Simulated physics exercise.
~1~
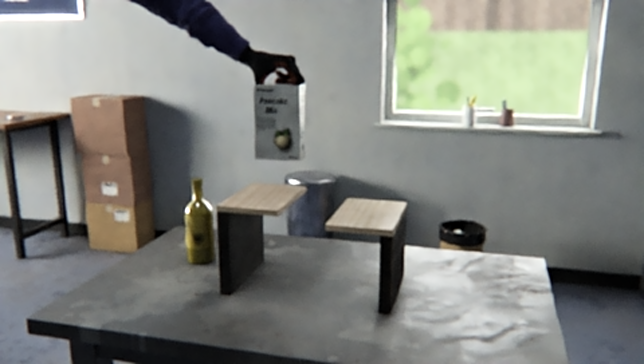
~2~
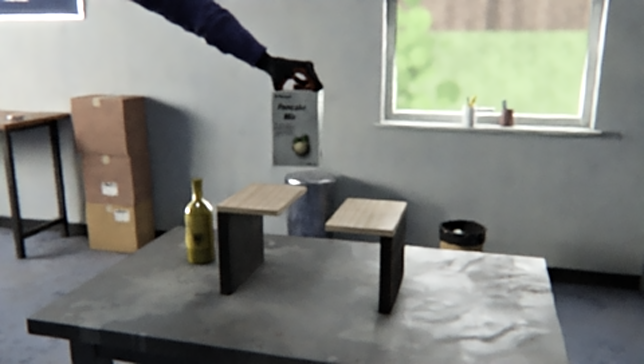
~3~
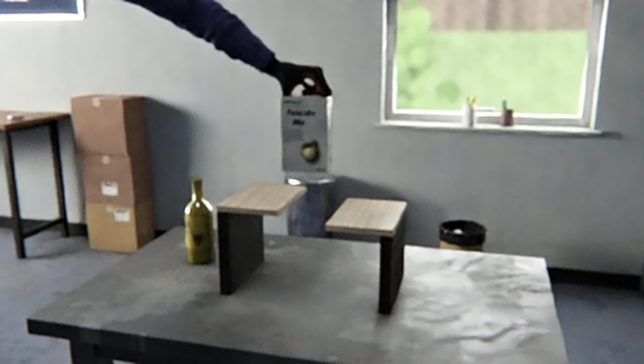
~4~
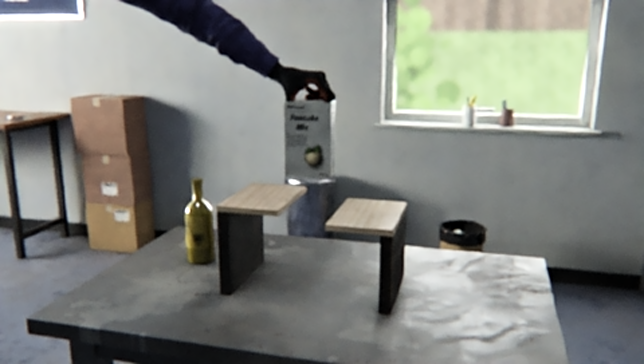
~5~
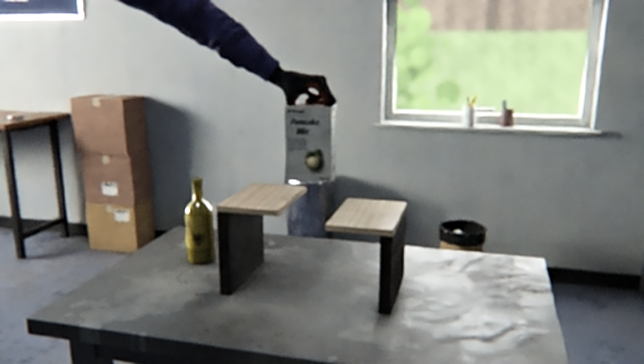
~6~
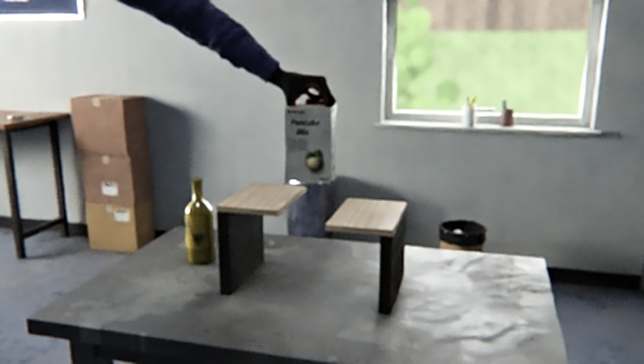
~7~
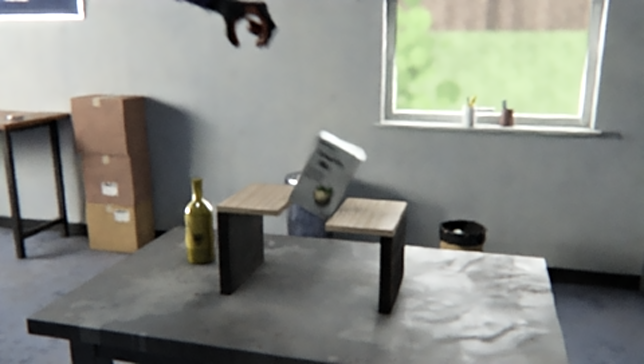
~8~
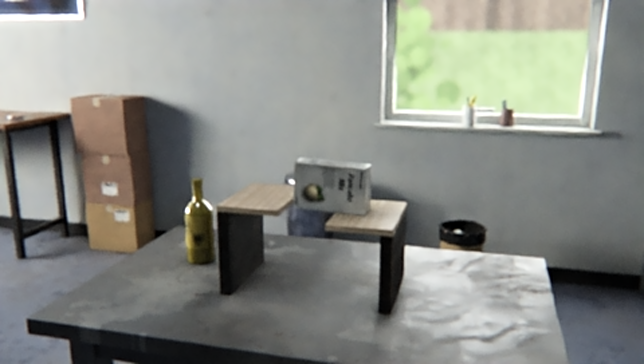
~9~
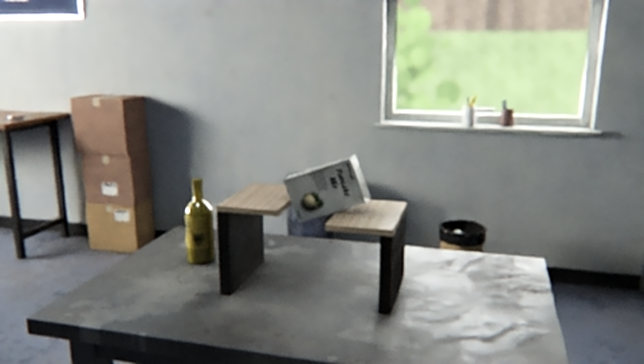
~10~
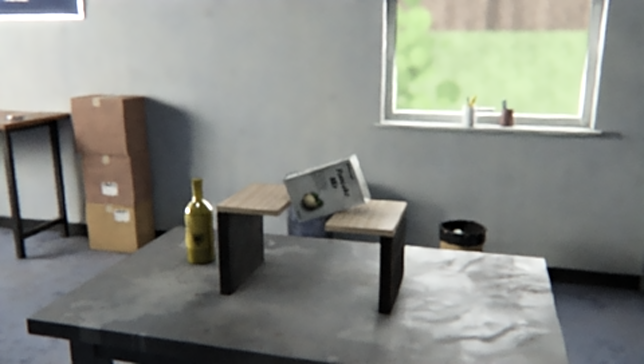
A gloved hand in a dark purple sleeve holds a white packet of pancake mix upright above two wooden-topped stands on a grey table, seen from the front in a plain room. A yellow bottle stands left of the stands, with stacked cardboard boxes behind at left and a bright window at right. The hand moves the packet right and lowers it a little, then holds it still over the gap. It lets go and draws back, and the packet drops, leaning, and turns onto its side. It tips slightly leftward and comes to rest tilted, lodged across the gap.
